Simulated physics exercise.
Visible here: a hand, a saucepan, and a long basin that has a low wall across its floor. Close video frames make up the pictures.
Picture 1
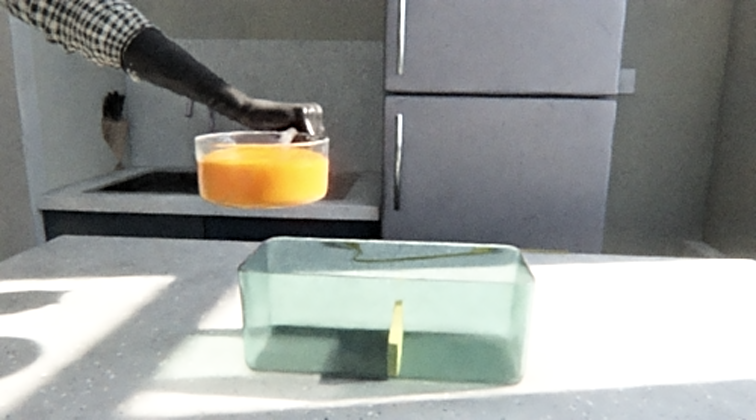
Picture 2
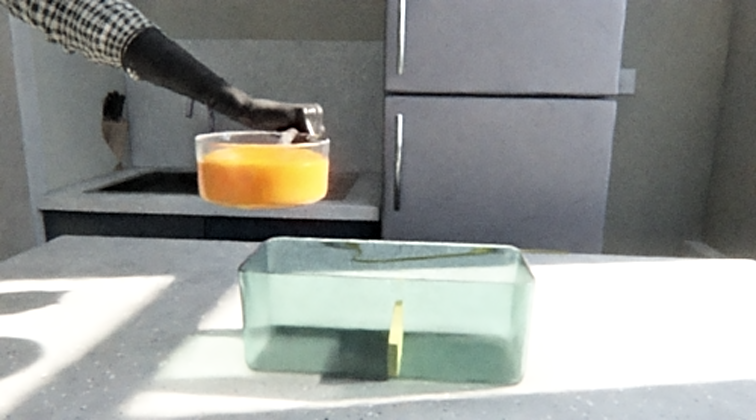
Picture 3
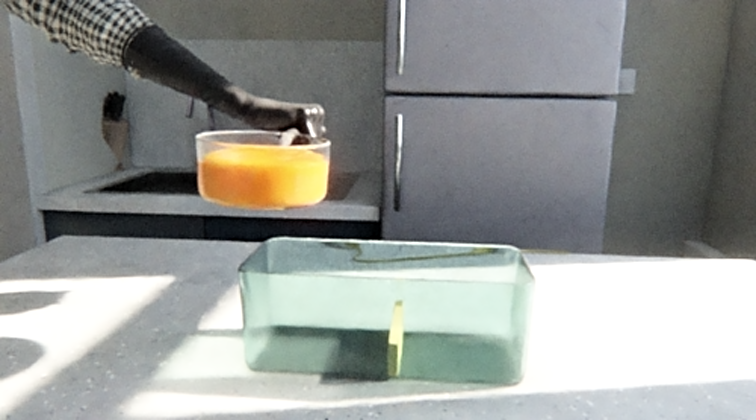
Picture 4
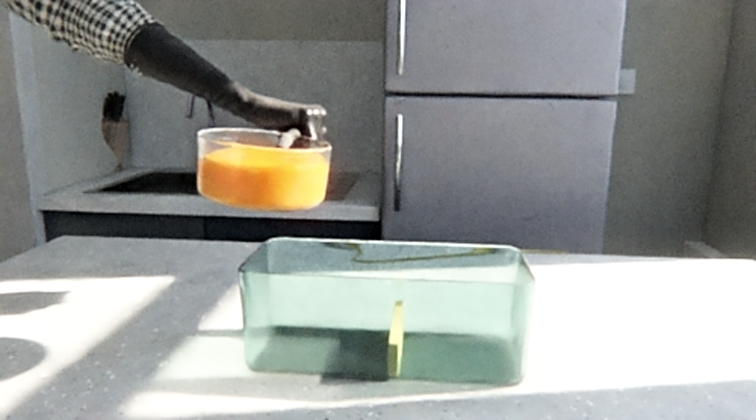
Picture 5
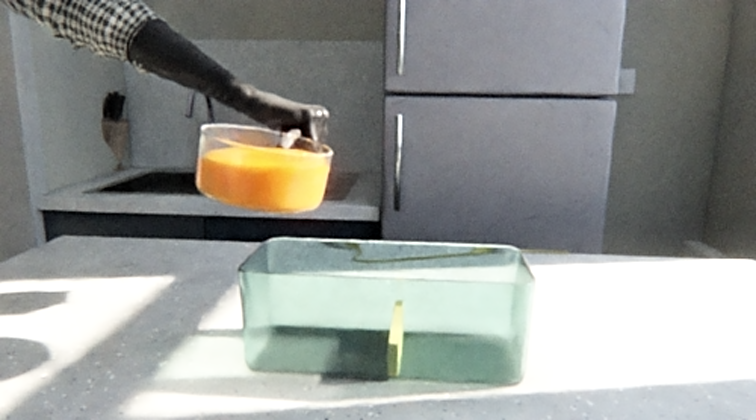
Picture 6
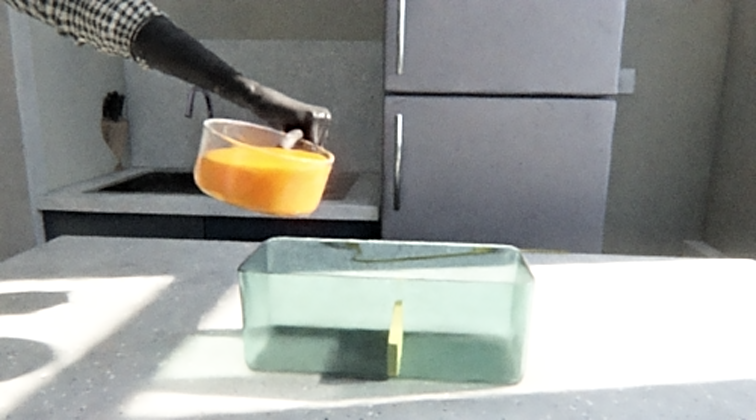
In a kitchen, a gloved hand gradually tilts a clear bowl of orange juice rightward.
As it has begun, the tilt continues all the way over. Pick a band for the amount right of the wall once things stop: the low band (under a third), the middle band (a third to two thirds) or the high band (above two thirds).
The low band.
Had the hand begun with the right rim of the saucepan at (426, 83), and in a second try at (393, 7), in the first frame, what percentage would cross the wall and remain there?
85 and 80 in a hundred.
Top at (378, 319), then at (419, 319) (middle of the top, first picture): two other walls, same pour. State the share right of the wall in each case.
Near 30 % and 10 %.
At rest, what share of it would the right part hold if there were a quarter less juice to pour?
It comes to 5 per cent or so.
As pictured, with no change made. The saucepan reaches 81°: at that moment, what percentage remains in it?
Remaining share, estimated: 40 %.
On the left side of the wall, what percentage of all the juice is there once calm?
That share comes out near 85 percent.
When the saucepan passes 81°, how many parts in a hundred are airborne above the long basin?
Near 35 parts in a hundred.
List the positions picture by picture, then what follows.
In the first frame, it leans 0°; its right rim is at (326, 142); the juice meets the walls at (205, 154) and (325, 157); the long basin's rim runs from (253, 255) to (526, 265); the wall's top is at (397, 321).
In the second frame, it leans 1°; its right rim is at (327, 143); the juice meets the walls at (206, 154) and (325, 157).
In the third frame, it leans 3°; its right rim is at (328, 145); the juice meets the walls at (206, 154) and (326, 158).
In the fourth frame, it leans 6°; its right rim is at (329, 149); the juice meets the walls at (206, 153) and (326, 160).
In the fifth frame, it leans 11°; its right rim is at (330, 155); the juice meets the walls at (207, 153) and (327, 160).
In the sixth frame, it leans 17°; its right rim is at (331, 161); the juice meets the walls at (206, 152) and (329, 161).
A moment on, the tilt is 81° and 38 per cent is still to pour, 26 is left of the wall and 0 right of it.
Next, the tilt is 111° and 5 per cent is still to pour, 85 is left of the wall and 5 right of it.
Then the tilt is 112° and 0 per cent is still to pour, 87 is left of the wall and 11 right of it.
Later the tilt is 112° and 0 per cent is still to pour, 87 is left of the wall and 12 right of it.
Finally, 87 per cent lies left of the wall, 12 right of it and 2 outside.
